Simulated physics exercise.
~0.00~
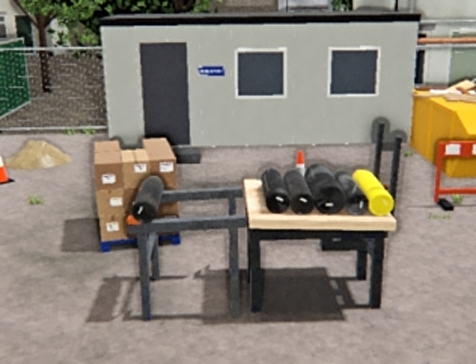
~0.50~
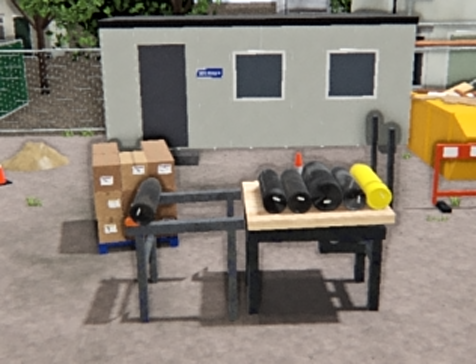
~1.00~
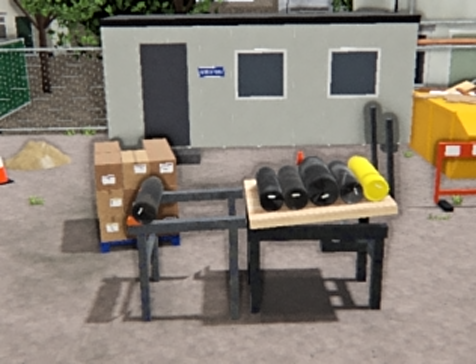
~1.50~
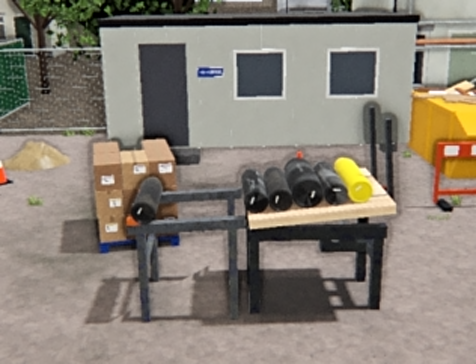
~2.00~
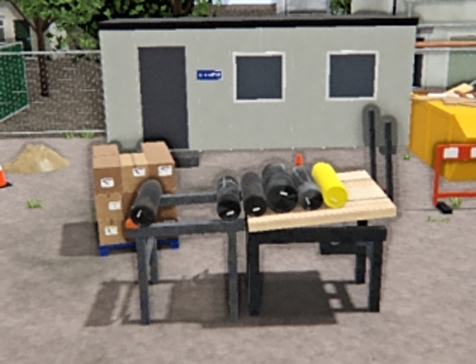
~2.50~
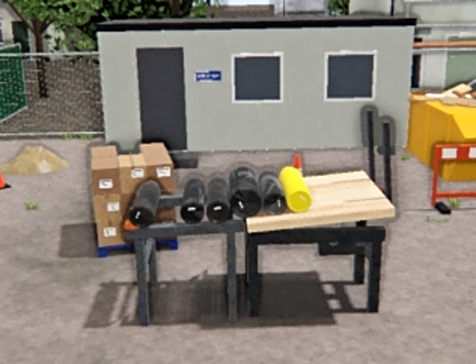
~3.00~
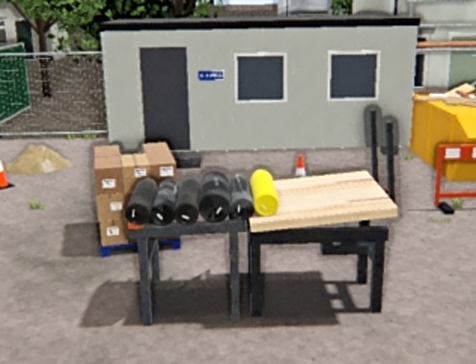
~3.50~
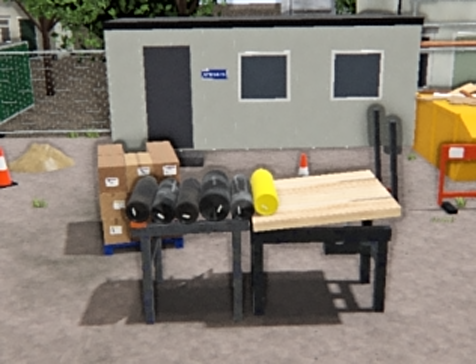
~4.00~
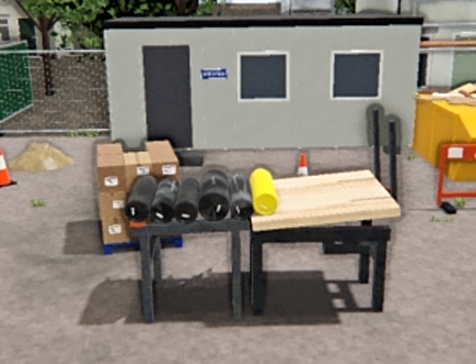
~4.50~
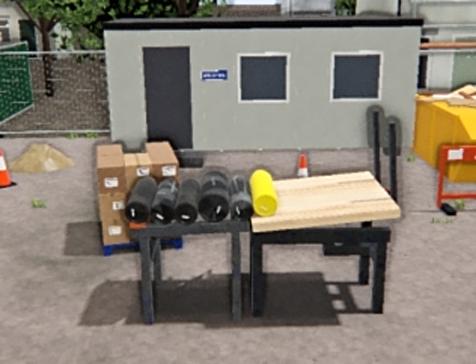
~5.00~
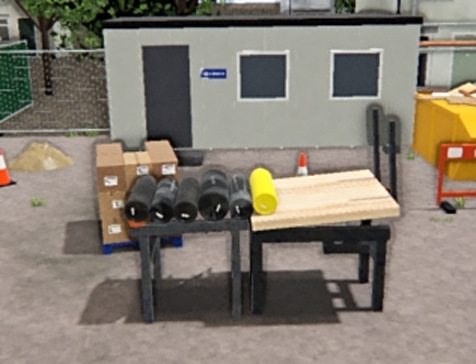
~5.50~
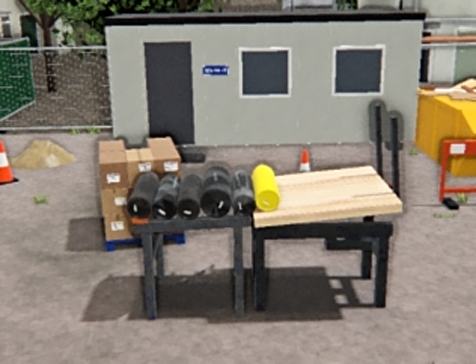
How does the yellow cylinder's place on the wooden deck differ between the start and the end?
At the start the yellow cylinder lies near the right end of the deck, and at the end it rests at the deck's left edge, next to the rack.
